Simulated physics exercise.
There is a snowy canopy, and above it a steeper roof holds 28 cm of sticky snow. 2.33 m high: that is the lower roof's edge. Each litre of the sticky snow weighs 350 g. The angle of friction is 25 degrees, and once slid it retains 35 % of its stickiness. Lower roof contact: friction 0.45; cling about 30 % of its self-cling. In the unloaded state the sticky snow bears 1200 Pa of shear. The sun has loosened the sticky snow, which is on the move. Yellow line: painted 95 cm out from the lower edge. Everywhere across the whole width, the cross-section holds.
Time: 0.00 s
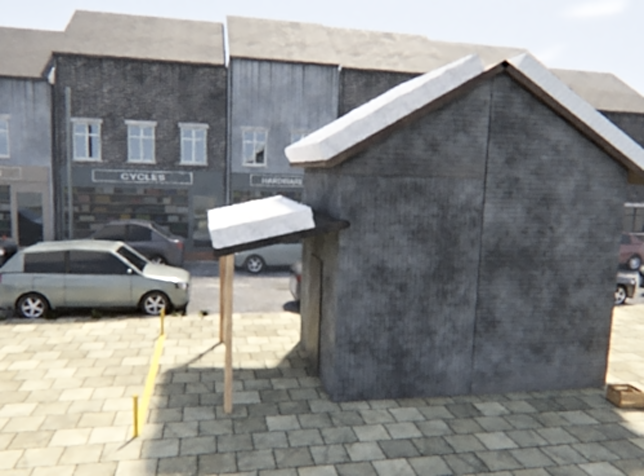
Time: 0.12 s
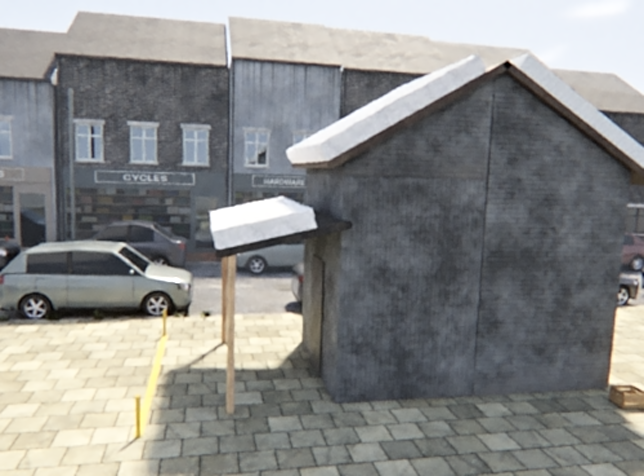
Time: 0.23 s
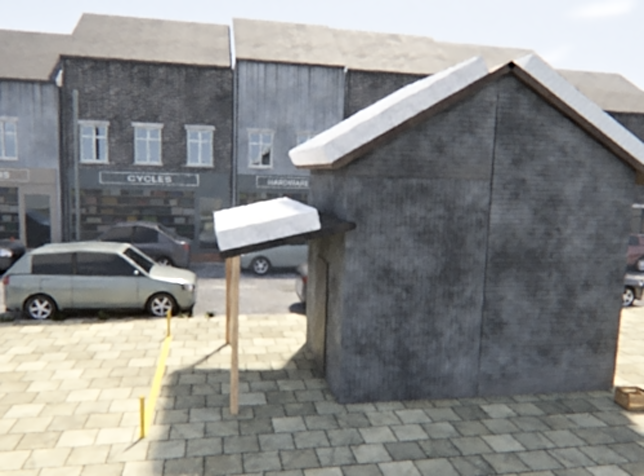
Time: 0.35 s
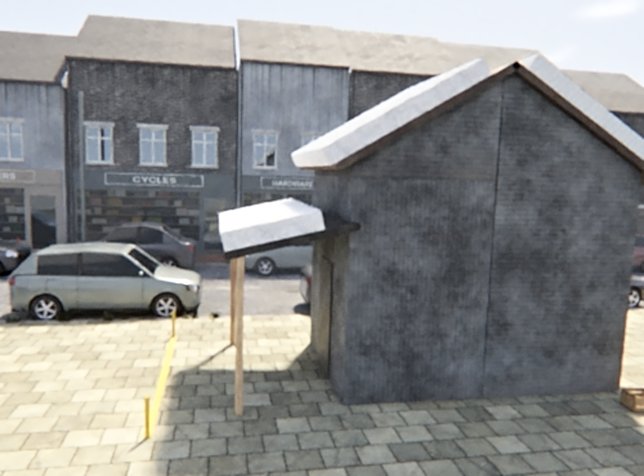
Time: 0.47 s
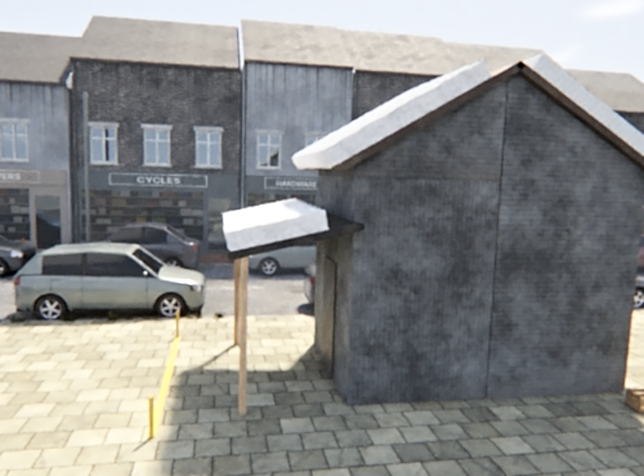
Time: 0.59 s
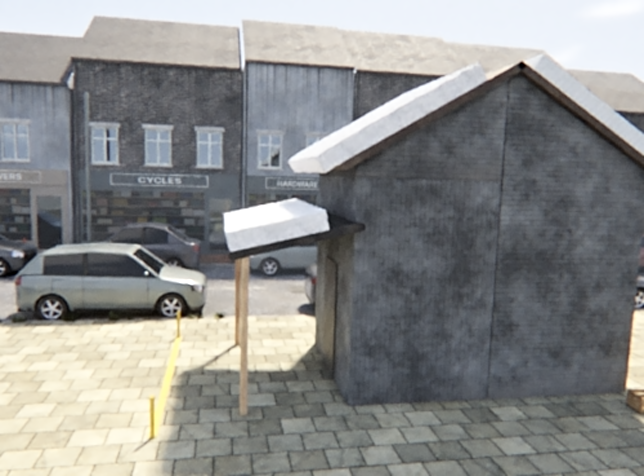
The footage shows a dark shed with white snow on its steep roof and lower side canopy, facing parked cars and shops; the view shifts slightly, while the roof snow barely appears to move.
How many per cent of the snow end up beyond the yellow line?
About 13 %.
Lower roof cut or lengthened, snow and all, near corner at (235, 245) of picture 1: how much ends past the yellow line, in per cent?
In that case some 20 per cent.
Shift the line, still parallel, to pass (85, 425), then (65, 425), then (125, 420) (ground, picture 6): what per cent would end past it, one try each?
I'd guess near 0 %, then near 0 %, and near 5 % on the last try.
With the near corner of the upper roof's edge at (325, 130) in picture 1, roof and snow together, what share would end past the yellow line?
In that case it would be around 35 percent.
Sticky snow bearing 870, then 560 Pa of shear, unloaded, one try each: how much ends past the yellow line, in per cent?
In that order: 25 %, 40 %.
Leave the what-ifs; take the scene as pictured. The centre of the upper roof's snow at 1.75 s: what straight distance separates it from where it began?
It is around 2.2 m from where it started.
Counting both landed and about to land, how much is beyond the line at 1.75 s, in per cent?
I'd put it at roughly 0 %.
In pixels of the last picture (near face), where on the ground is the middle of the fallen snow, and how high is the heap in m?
Middle near (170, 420); height roughly 0.3 m.
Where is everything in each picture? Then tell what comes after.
Leading edge of the sticky snow at (324, 149), in the first frame.
Leading edge of the sticky snow at (326, 151), its middle shifted 9 mm, in the second frame.
Leading edge of the sticky snow at (328, 152), its middle shifted 3.6 cm, 1 % of it past the upper edge, in one piece, in the third frame.
Leading edge of the sticky snow at (329, 155), its middle shifted 8.4 cm, 3 % of it past the upper edge, in one piece, in the fourth frame.
Leading edge of the sticky snow at (329, 152), its middle shifted 16 cm, 6 % of it past the upper edge, in one piece, in the fifth frame.
Leading edge of the sticky snow at (324, 151), its middle shifted 26 cm, 10 % of it past the upper edge, in one piece, in the sixth frame.
After 1.12 s, none is below the lower edge and 0 % is past the line.
After 1.75 s, none is below the lower edge and 0 % is past the line.
After 2.37 s, 17 % is below the lower edge and 0 % is past the line.
After 3.00 s, 27 % is below the lower edge and 11 % is past the line.
After 5.10 s, at the end, 40 % is below the lower edge and 13 % is past the line.
